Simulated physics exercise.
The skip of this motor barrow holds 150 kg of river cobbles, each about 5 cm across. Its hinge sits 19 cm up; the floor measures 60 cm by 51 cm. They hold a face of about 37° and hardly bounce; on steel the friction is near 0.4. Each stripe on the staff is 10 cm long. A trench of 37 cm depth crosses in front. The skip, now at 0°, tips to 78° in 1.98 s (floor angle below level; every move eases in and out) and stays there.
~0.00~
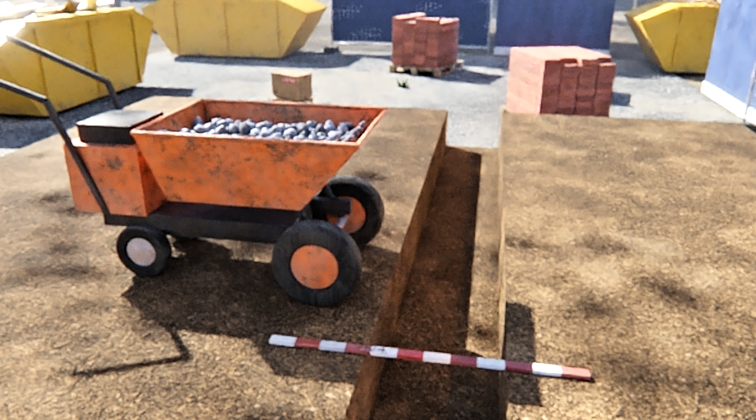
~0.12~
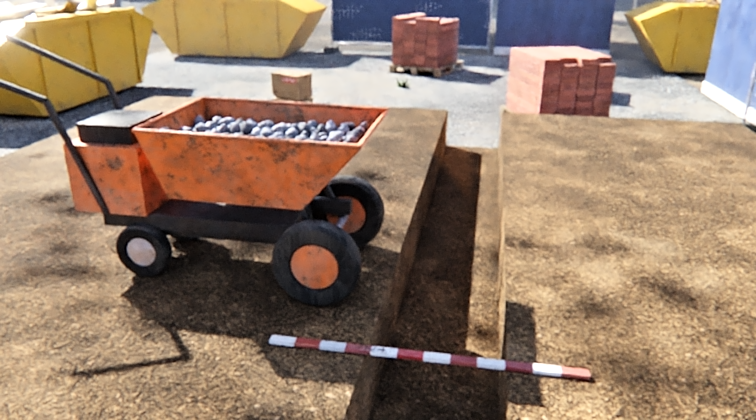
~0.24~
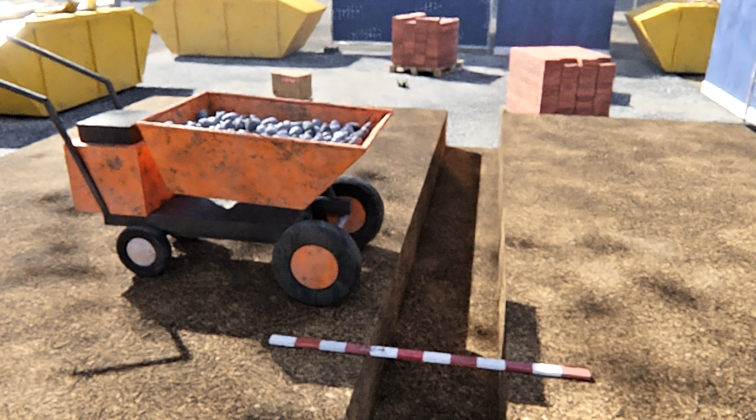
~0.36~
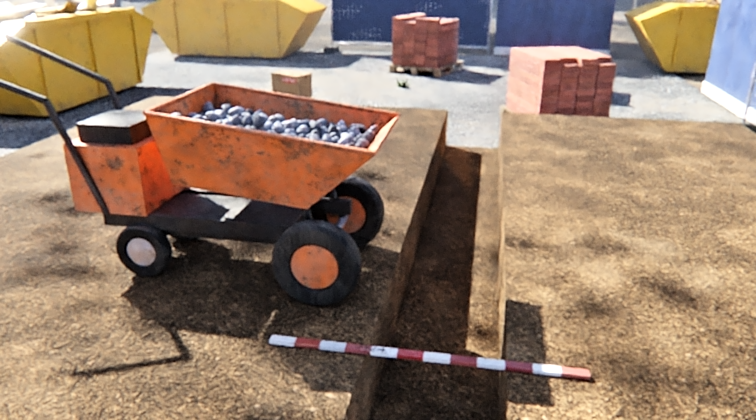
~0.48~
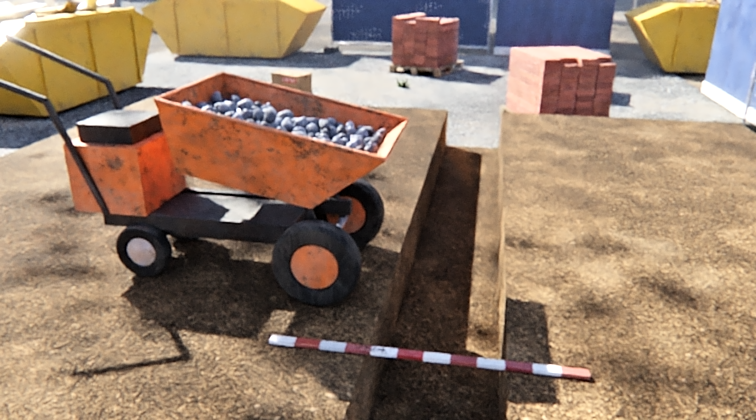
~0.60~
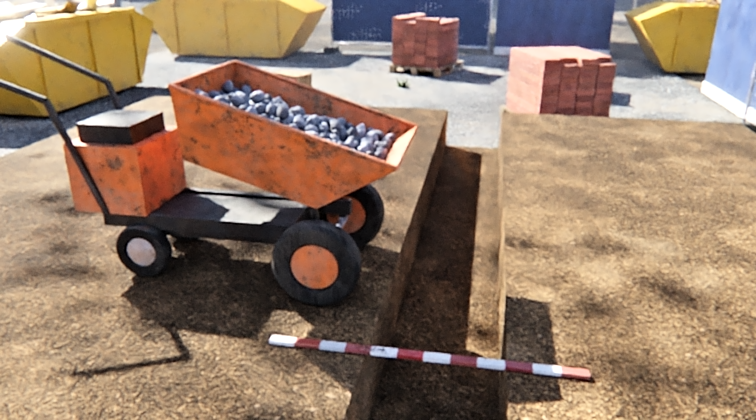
An orange skip full of grey stones on a small wheeled barrow slowly tilted up at its left end, its right lip leaning toward a trench, while the barrow and striped pole stayed still.
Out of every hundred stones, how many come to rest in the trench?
About 76 per cent.
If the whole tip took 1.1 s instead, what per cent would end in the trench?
Then about 70 per cent.
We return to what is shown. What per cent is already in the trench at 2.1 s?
Some 55 per cent.
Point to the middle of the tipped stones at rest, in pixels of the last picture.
Near (476, 340).
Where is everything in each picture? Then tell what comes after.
In the first picture, the skip is at 0°, its lip at (359, 146); the top of the load is at (286, 129).
In the second picture, the skip is at 1°, its lip at (361, 147); the top of the load is at (278, 128); the stones move at 0.1 m/s on average.
In the third picture, lip at (366, 149), floor tilted 3°, highest stones at (265, 125); the stones move at 0.2 m/s on average.
In the fourth picture, the skip is at 7°, its lip at (375, 154); the top of the load is at (231, 114); the stones move at 0.3 m/s on average.
In the fifth picture, lip at (385, 160), floor tilted 12°, highest stones at (228, 105); the stones move at 0.4 m/s on average.
In the sixth picture, the skip is at 17°, its lip at (397, 168); the top of the load is at (238, 95); the stones move at 0.5 m/s on average.
After 1.5 s the floor is at 66°; 98 % in the skip, 2 % in the trench; the foremost stones are at (481, 256).
After 2.1 s the floor is at 78°; 22 % in the skip, 56 % in the trench, 23 % past the trench; the foremost stones are at (635, 298).
After 2.4 s the floor is at 78°; 3 % in the skip, 73 % in the trench, 25 % past the trench; the foremost stones are at (705, 293).
After 4.4 s the floor is at 78°; 0 % in the skip, 76 % in the trench, 24 % past the trench; the foremost stones are at (744, 301).
